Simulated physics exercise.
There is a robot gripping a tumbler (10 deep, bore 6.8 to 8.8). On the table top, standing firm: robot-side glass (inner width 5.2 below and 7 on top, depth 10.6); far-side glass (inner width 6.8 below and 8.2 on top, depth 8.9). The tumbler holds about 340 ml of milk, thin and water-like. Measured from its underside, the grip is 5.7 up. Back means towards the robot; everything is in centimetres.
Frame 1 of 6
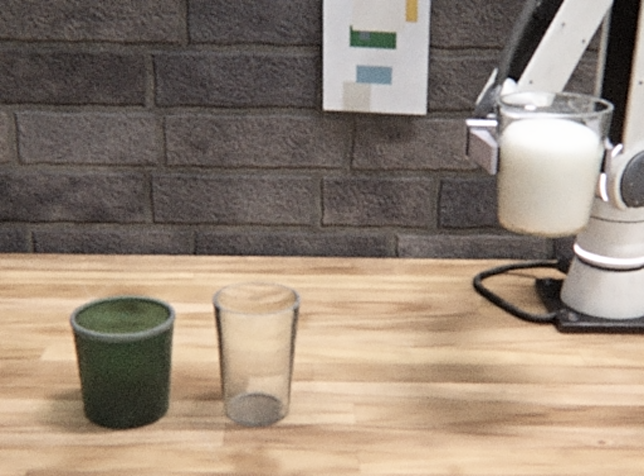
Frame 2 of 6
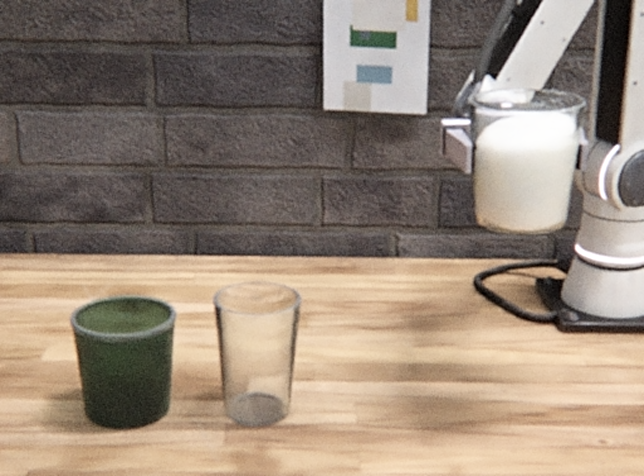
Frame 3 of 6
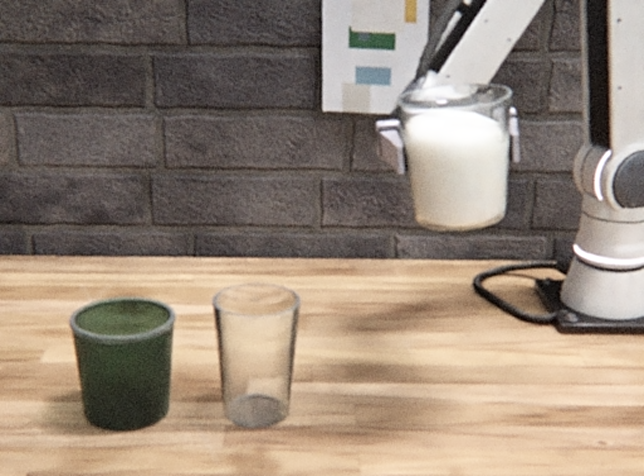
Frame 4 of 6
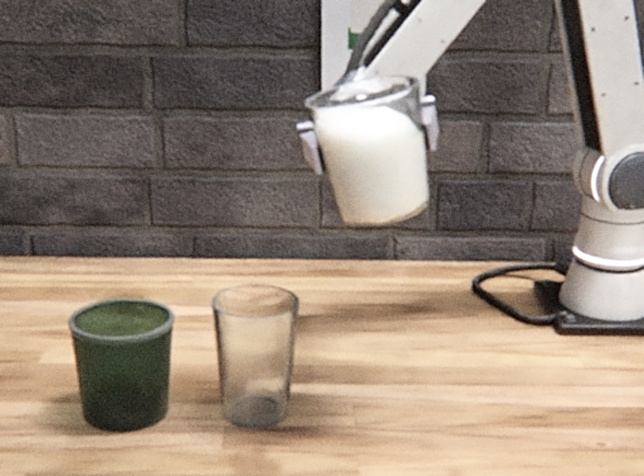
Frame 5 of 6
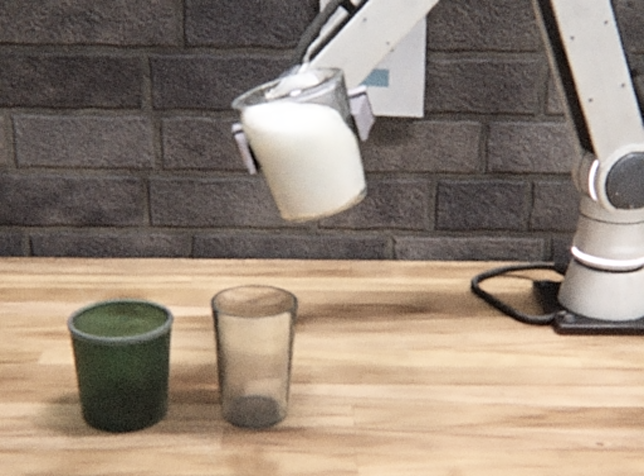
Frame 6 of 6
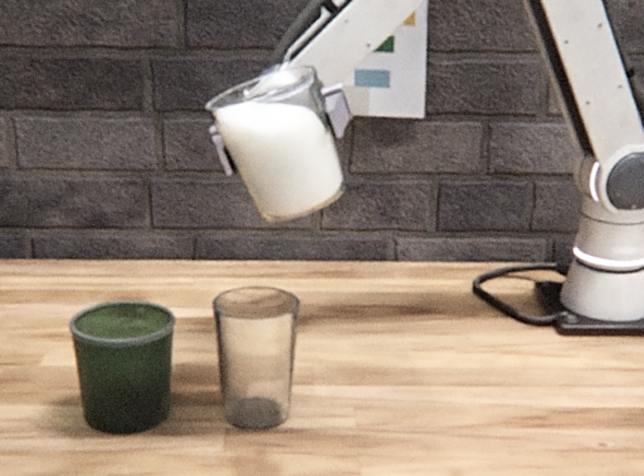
On a wooden table top by a dark brick wall, a robot arm carried a clear tumbler of milk leftward, gradually tilting it, while a green cup and an empty clear glass stood still.
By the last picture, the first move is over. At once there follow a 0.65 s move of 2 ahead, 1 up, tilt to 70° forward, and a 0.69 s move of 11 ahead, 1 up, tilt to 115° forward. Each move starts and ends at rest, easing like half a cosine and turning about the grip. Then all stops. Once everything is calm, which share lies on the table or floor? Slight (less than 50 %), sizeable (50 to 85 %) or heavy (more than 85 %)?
Sizeable.
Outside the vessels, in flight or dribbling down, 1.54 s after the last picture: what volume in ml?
Roughly 0 ml at that moment.
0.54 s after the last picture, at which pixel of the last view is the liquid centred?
Centre: Approx. (244, 159) px.
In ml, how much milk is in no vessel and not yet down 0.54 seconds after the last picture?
I'd guess about 30 ml.
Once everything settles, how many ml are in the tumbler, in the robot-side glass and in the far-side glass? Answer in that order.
Roughly 0, 0, 120 ml.
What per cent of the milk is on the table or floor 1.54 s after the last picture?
About 65 %.
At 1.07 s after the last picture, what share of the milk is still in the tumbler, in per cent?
I estimate near 35 in a hundred.
Then, 0.54 s on, tilted 66° forward, liquid up to 27 above the table; 290 ml in the tumbler, 15 ml in the far-side glass, 30 ml in the air or running down outside.
Then, 1.07 s on, tilted 100° forward, liquid up to 37 above the table; 125 ml in the far-side glass, 110 ml in the tumbler, 15 ml on the table or floor, 85 ml in the air or running down outside.
Then, 1.54 s on, tilted 115° forward, liquid up to 38 above the table; 220 ml on the table or floor, 115 ml in the far-side glass.
Then, 2.34 s on, tilted 115° forward, liquid up to 4 above the table; 220 ml on the table or floor, 115 ml in the far-side glass.
In the end, 220 ml on the table or floor, 115 ml in the far-side glass. That is 65 % on the table or floor.
